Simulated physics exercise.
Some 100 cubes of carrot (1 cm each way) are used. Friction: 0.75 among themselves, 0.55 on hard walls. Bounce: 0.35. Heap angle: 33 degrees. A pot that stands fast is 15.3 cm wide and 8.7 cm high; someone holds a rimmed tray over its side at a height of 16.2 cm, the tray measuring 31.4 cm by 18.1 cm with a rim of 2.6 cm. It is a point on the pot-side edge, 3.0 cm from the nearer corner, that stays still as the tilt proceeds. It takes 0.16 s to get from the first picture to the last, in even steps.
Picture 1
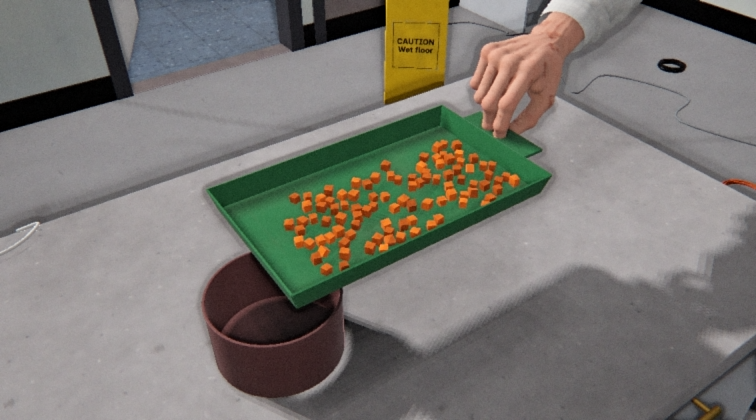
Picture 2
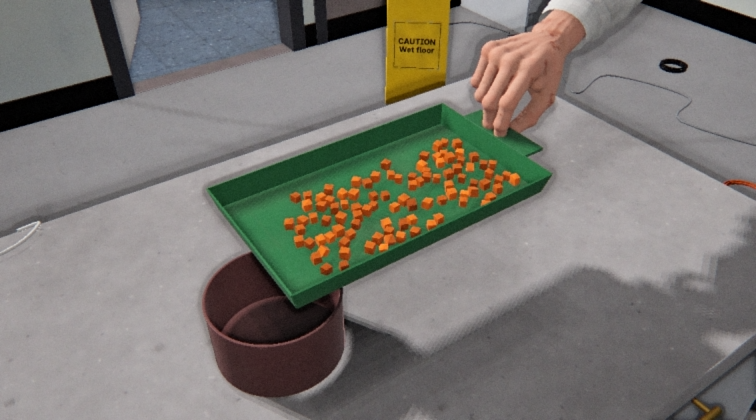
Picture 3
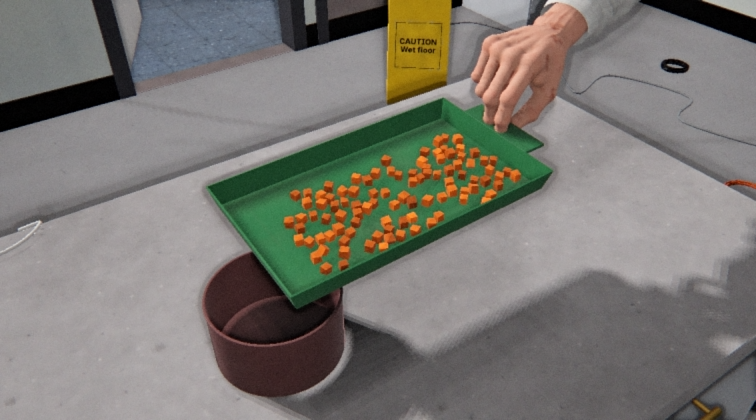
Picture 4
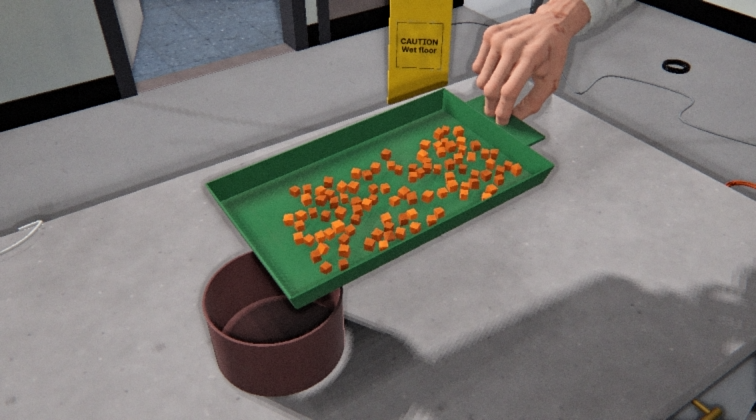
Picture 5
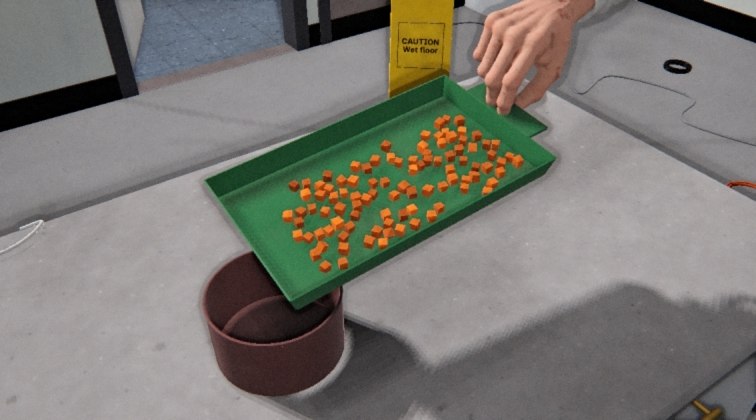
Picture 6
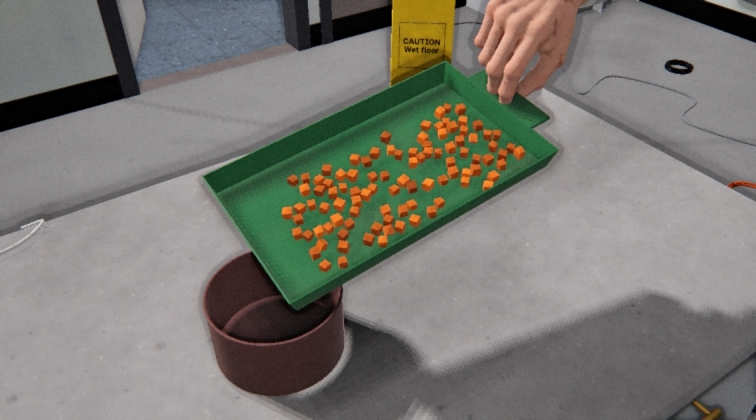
A hand slowly raises the right end of a green tray scattered with orange cubes.
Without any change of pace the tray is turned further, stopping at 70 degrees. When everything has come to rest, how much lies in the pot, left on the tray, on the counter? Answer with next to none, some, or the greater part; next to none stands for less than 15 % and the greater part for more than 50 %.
Pot: Next to none; tray: Some; counter: The greater part.
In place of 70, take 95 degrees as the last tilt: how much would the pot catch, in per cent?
It would be near 0 per cent.
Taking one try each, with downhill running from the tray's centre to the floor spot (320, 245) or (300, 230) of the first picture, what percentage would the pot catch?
Approximately 0 percent, then 5 percent.
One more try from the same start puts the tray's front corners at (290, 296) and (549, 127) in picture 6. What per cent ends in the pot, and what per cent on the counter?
The pot gets 0 and the counter 80.
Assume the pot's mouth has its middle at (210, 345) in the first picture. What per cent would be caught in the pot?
I'd put it at around 0 per cent.
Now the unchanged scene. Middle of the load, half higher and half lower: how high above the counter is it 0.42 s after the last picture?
The halfway mark sits at about 24 cm.
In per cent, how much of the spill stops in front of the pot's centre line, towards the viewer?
Roughly 100 per cent.
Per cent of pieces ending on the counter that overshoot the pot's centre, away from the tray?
Some 90 per cent of the spill lies beyond the centre.
Then, 0.25 s after the last picture, tilt 41 degrees; the tray holds 100 %, the pot 0 %.
Then, 0.42 s after the last picture, tilt 61 degrees; the tray holds 100 %, the pot 0 %.
Then, 0.70 s after the last picture, tilt 70 degrees; the tray holds 45 %, the pot 0 %.
In the end, pot 0 %, tray 30 %, counter 70 %.
